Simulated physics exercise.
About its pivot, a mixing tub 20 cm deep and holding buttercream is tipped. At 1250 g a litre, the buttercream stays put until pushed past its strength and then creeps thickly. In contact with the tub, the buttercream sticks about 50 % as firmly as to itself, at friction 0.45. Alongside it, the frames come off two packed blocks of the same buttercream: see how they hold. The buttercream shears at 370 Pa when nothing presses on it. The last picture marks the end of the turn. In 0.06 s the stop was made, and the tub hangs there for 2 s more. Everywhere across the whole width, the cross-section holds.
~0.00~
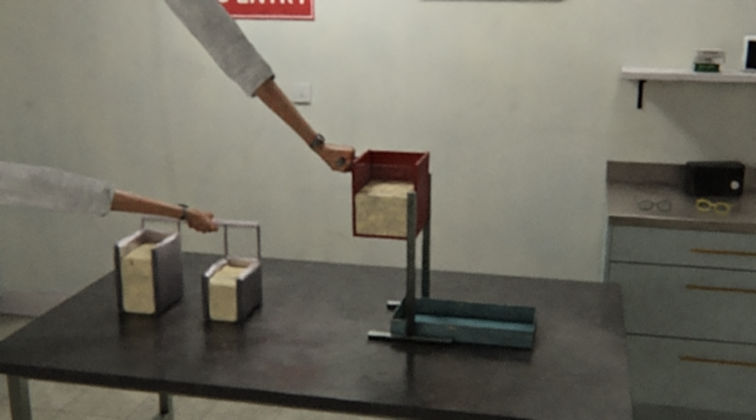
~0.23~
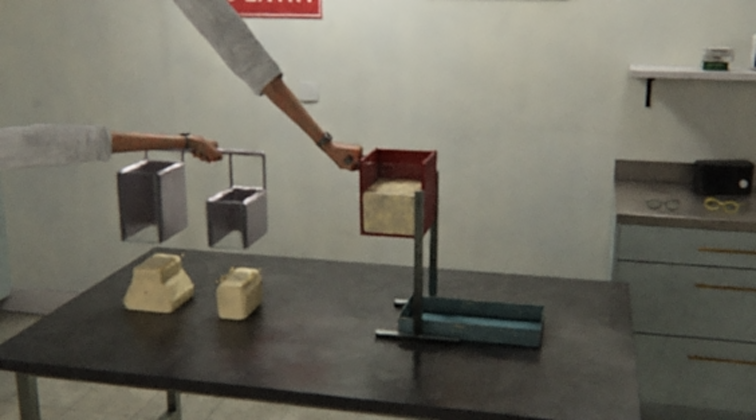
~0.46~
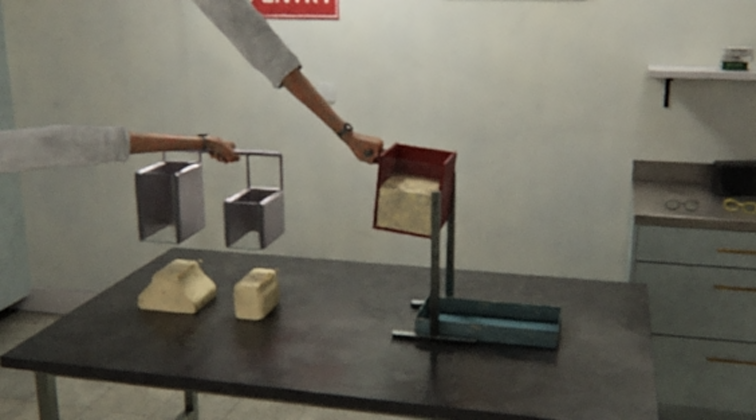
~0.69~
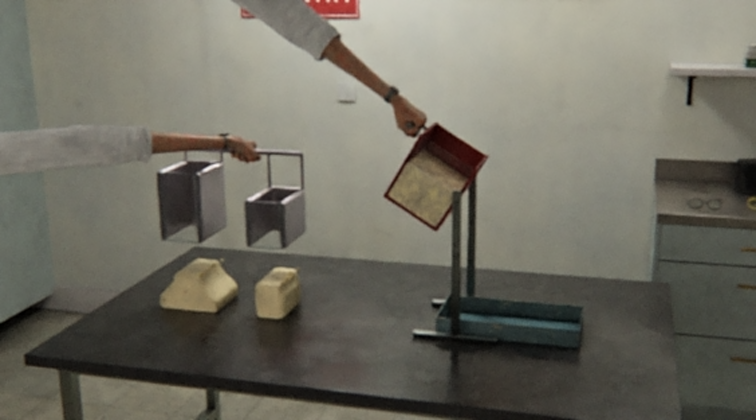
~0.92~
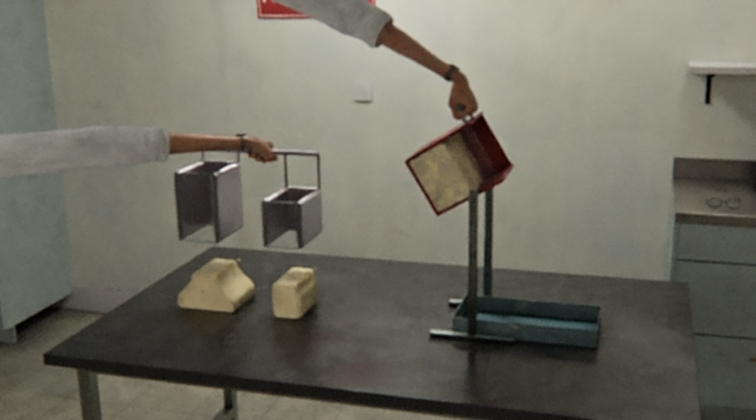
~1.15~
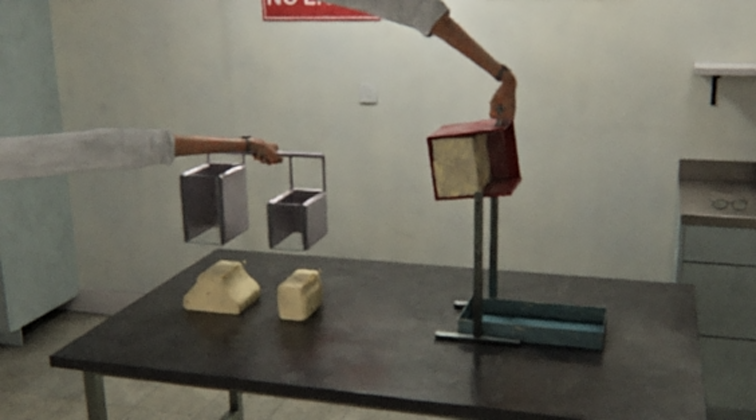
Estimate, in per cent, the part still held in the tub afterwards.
The part still in the tub is about 100 %.
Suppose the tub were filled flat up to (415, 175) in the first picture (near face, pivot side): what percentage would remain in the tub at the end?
100 %.
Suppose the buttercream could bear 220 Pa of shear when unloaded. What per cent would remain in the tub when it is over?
I'd expect about 90 percent.
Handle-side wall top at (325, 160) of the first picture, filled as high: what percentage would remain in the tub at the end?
The tub would end up holding some 70 % of it.
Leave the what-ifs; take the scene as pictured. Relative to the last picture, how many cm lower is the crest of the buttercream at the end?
Roughly 3 cm.
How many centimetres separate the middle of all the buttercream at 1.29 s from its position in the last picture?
2 cm.
After 1.29 s, the tub is at 82 degrees and holds 100 %.
After 1.46 s, the tub is at 82 degrees and holds 100 %.
After 1.63 s, the tub is at 82 degrees and holds 100 %.
After 1.80 s, the tub is at 82 degrees and holds 100 %.
After 3.15 s, at the end, the tub is at 82 degrees and holds 100 %.
